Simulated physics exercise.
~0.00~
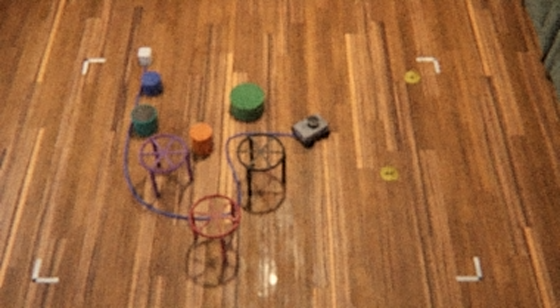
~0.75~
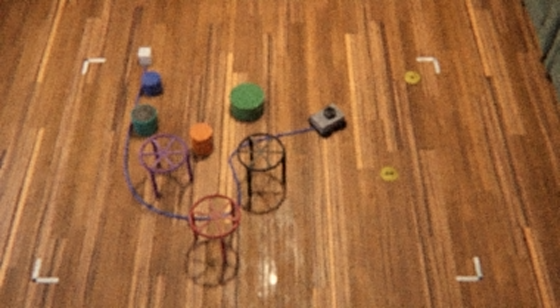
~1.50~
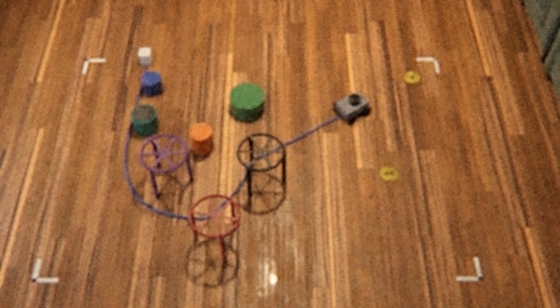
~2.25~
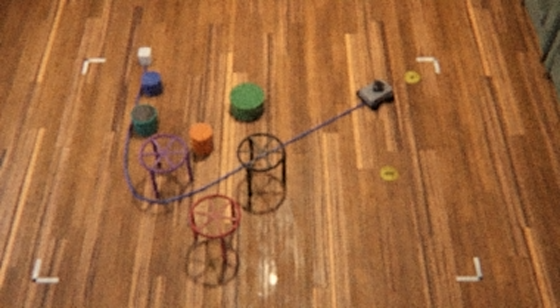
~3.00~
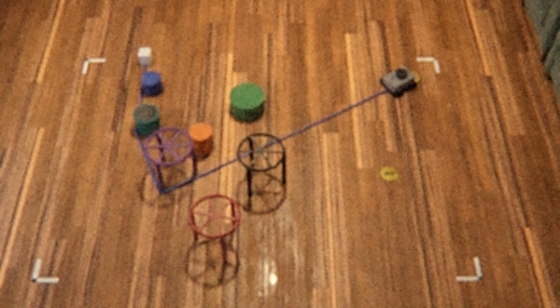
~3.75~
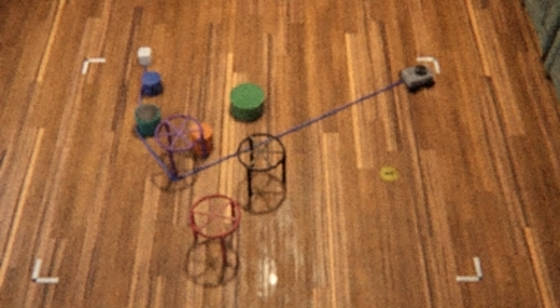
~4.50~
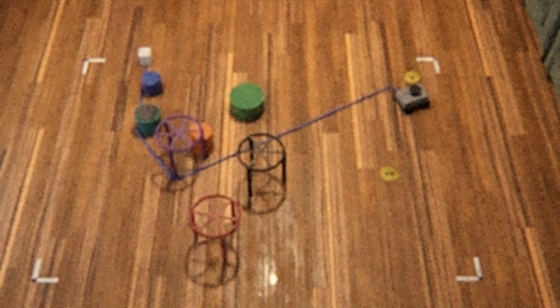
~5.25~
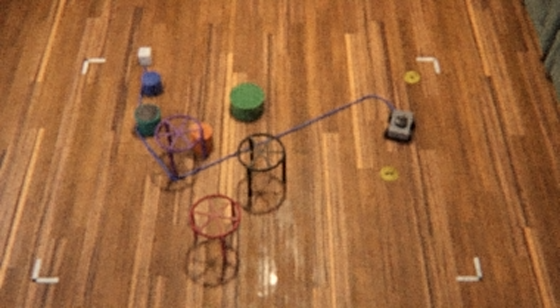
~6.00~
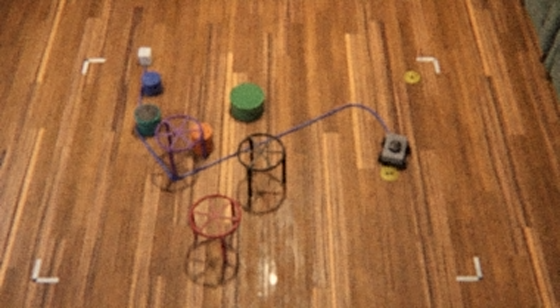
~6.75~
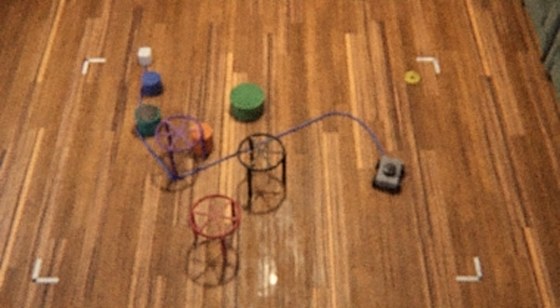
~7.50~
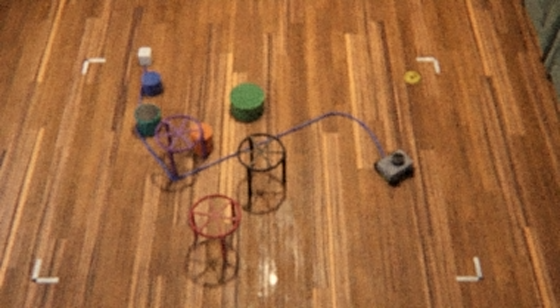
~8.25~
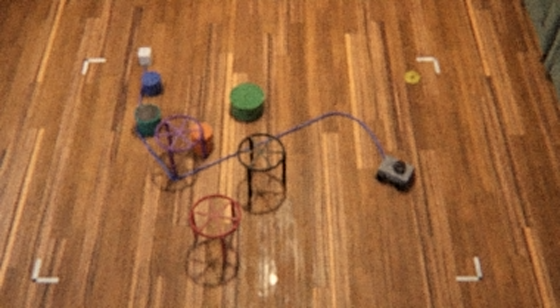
At first, a small grey cart sits right of a green bucket on a wooden floor, its blue lead winding around a red, a black and a purple stool near several small tubs. The cart rolls right and upward, pulling the loose lead straight and clear of the red stool. As the lead tightens, the purple stool shifts slightly right and up, toward the orange bin. Near the upper yellow mark the cart turns and heads down, and the lead slackens into a curve. It reaches the lower yellow mark, turns a little and stops there, covering it.
